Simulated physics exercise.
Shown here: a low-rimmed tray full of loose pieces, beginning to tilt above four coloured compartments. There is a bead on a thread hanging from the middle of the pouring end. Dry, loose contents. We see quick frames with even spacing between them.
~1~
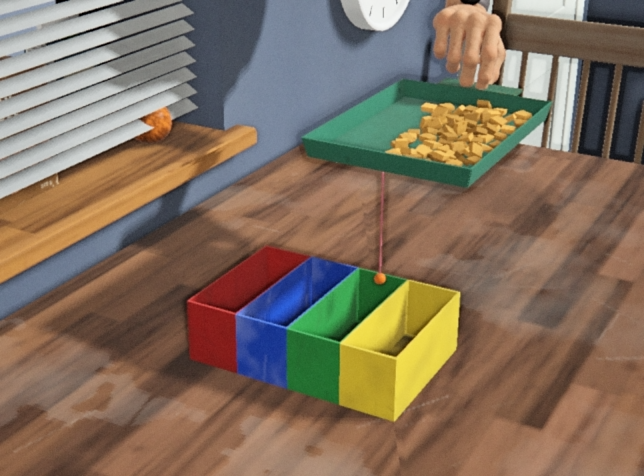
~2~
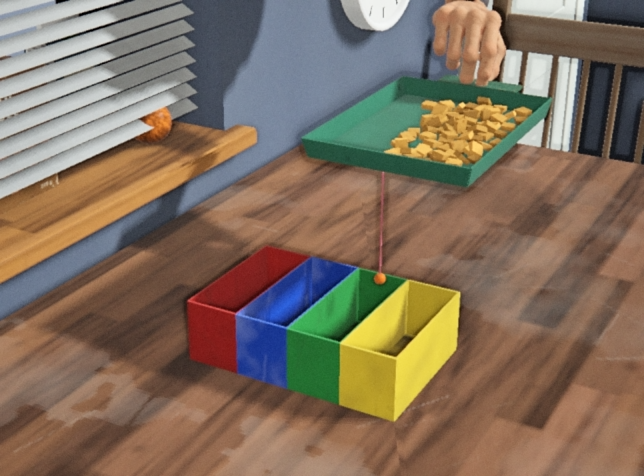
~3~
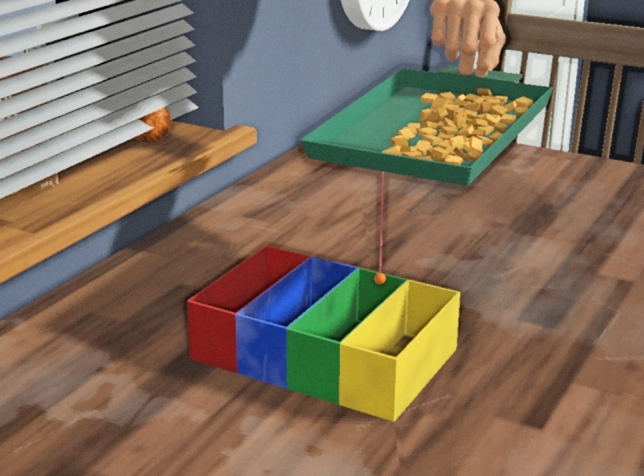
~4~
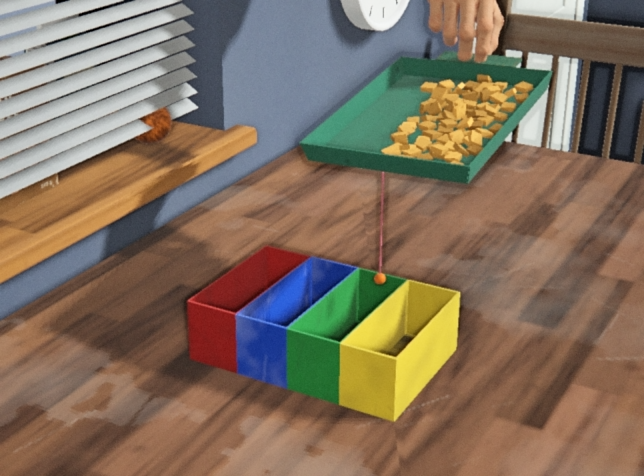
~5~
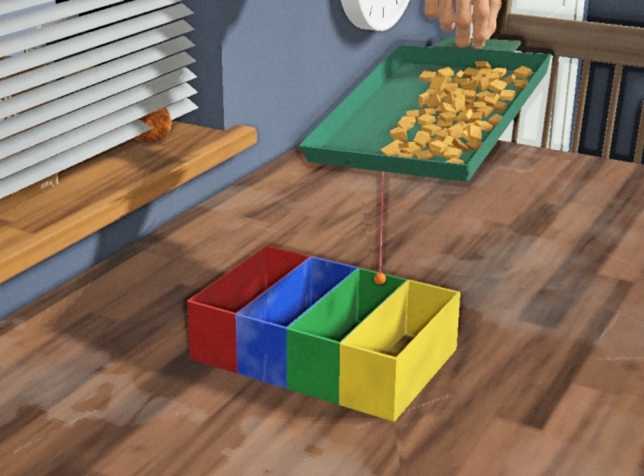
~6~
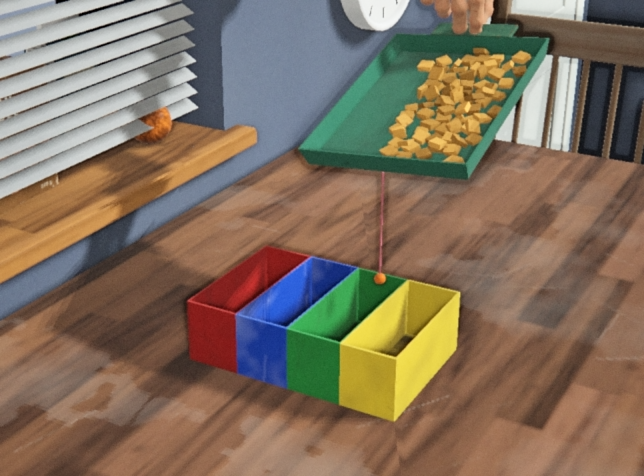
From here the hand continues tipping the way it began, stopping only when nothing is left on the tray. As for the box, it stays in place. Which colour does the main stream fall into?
The blue cell.
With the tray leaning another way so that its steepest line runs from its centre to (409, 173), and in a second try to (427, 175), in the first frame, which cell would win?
Try 1 - the cell in yellow. Try 2 - that yellow cell.
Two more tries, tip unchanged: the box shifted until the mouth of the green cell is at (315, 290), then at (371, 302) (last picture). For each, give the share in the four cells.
Around 100 percent the first time, around 100 percent the second.
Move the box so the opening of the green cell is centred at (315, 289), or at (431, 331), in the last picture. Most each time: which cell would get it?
Result 1: That green cell. Result 2: The cell in red.
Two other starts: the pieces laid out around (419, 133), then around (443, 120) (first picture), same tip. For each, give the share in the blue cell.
Near 60 and 60 percent respectively.
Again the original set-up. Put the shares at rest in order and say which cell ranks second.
Ranked second: The green one.
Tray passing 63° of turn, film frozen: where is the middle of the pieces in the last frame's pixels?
Near (357, 140).
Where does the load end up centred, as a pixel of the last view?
The centre comes to rest close to (301, 348).
Shortly afterwards, tray tipped steeply; all but a few on the tray; a little falling or outside the box.
Next, tray tipped past a quarter turn; the bulk on the tray; a little in the blue cell; a little in the green cell; only a few in the red cell; only a few falling or outside the box.
Some moments later, tray tipped past a quarter turn; near two thirds in the blue cell; near a quarter in the green cell; a little in the red cell; a little in the yellow cell; only a few falling or outside the box.
In the end, tray tipped past a quarter turn; near two thirds in the blue cell; near a quarter in the green cell; a little in the red cell; a little in the yellow cell; only a few outside the box.
